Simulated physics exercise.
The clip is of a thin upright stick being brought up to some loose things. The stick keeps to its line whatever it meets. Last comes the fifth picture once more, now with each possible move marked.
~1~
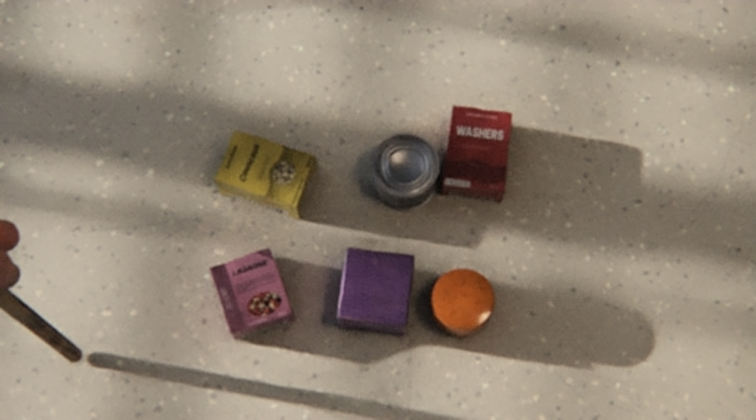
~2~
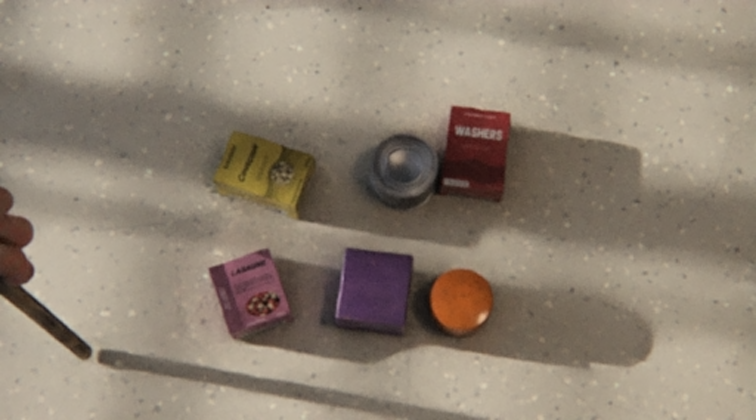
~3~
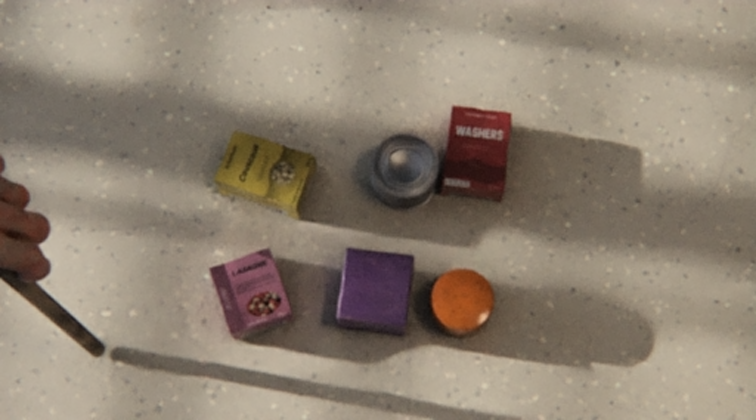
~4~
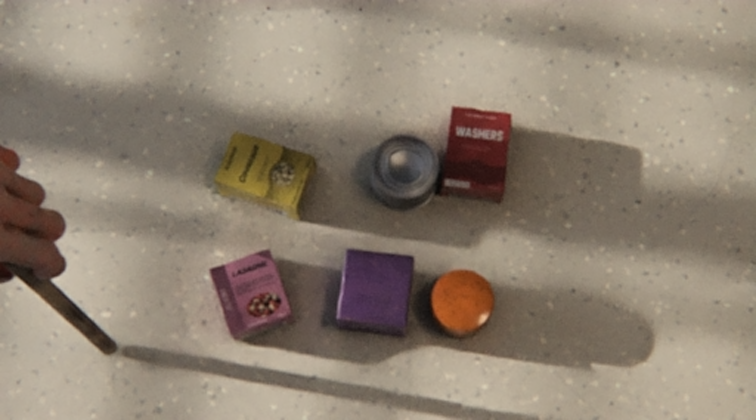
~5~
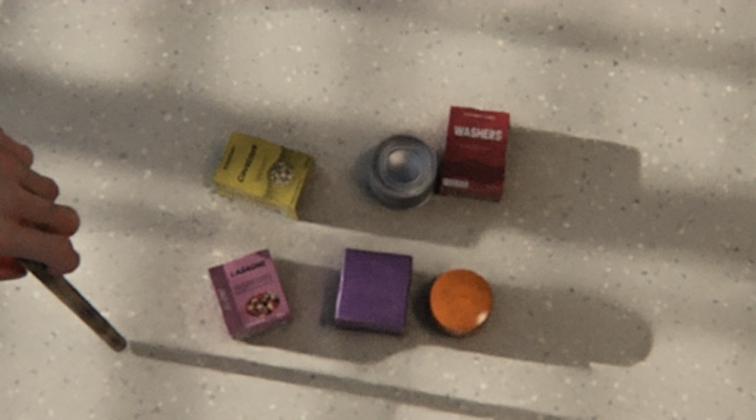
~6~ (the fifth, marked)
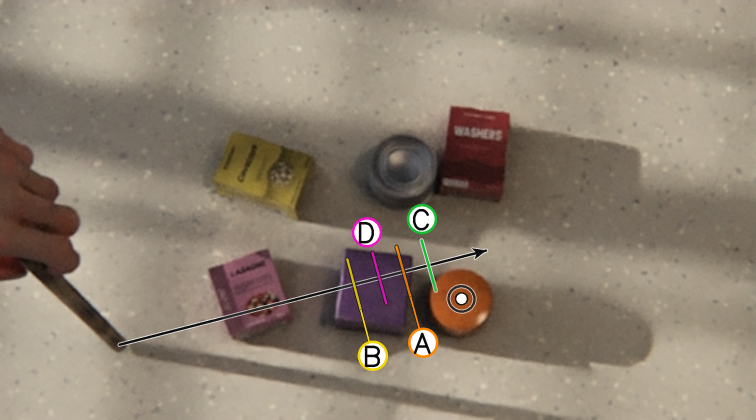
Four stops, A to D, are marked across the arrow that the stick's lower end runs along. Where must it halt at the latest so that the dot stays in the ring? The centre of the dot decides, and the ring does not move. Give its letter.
As far as tick B.
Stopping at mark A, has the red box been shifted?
By then, no.
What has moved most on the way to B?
The pink box has gone farthest.
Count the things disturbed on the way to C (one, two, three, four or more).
Three.
On the marked copy, A at (403, 272); B at (354, 285); C at (428, 265); D at (379, 279); the arrow from (119, 345) to (486, 251); the white dot at (462, 299).
With B. Early on, foot of the stick (205, 323).
Further on, foot of the stick (290, 302); pink box (304, 260).
At the end, foot of the stick (354, 285); pink box (315, 243); purple block (394, 292); the dot is still in its ring.
As for the rest, A shifts the dotted thing to (498, 322); C shifts the dotted thing to (510, 334); D shifts the dotted thing to (482, 312).
